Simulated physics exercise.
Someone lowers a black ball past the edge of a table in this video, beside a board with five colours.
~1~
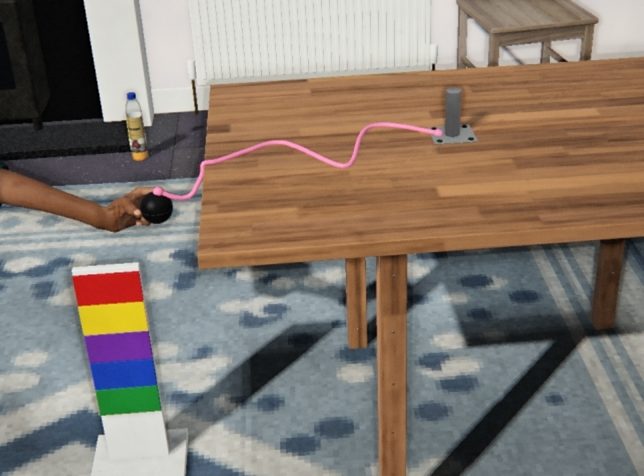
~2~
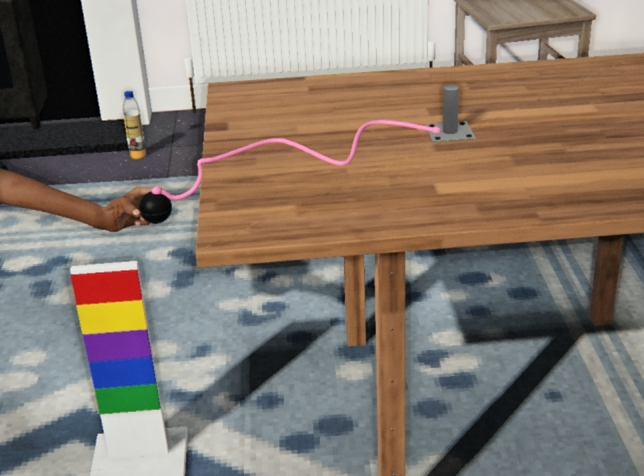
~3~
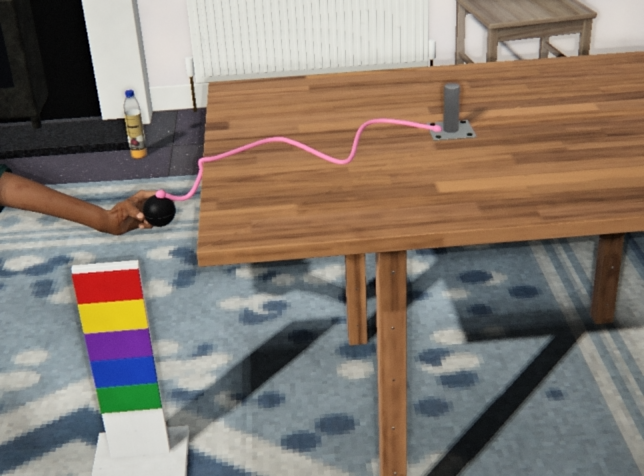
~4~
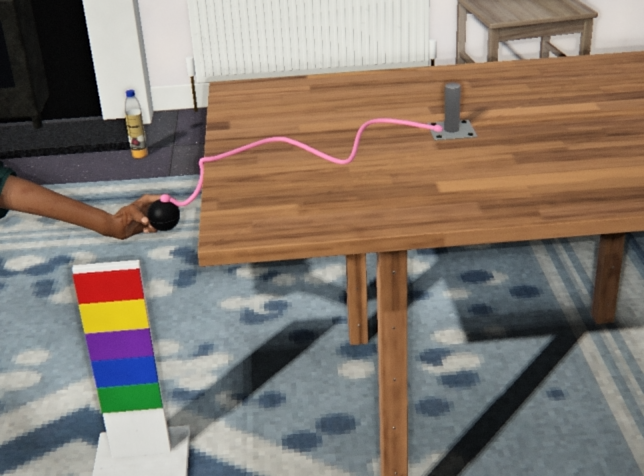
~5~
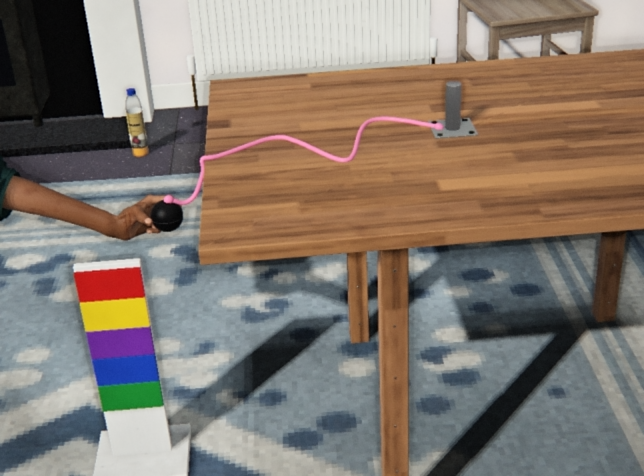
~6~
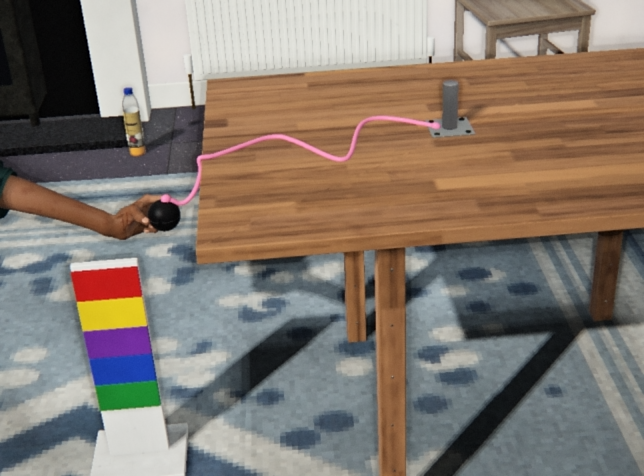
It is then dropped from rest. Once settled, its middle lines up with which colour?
It lines up with the purple band.
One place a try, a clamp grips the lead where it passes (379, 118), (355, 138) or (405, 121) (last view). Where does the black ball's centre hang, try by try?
First try around (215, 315), second around (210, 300), third around (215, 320).
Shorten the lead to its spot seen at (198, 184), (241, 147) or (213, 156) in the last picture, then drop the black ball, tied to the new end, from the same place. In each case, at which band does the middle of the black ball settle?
Try 1 - yellow; try 2 - none, it hangs higher; try 3 - red.
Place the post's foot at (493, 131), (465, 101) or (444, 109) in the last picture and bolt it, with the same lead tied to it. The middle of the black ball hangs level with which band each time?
Yellow; yellow; purple.
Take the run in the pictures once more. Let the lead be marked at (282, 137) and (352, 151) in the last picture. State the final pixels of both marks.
First one close to (203, 181), second close to (288, 147).
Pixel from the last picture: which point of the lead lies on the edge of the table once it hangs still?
(295, 141), give or take.
Early on, ball near (244, 320); level with purple.
Midway, ball near (204, 331); level with purple.
Finally, ball near (219, 330); level with purple. Its middle rests at the purple band.
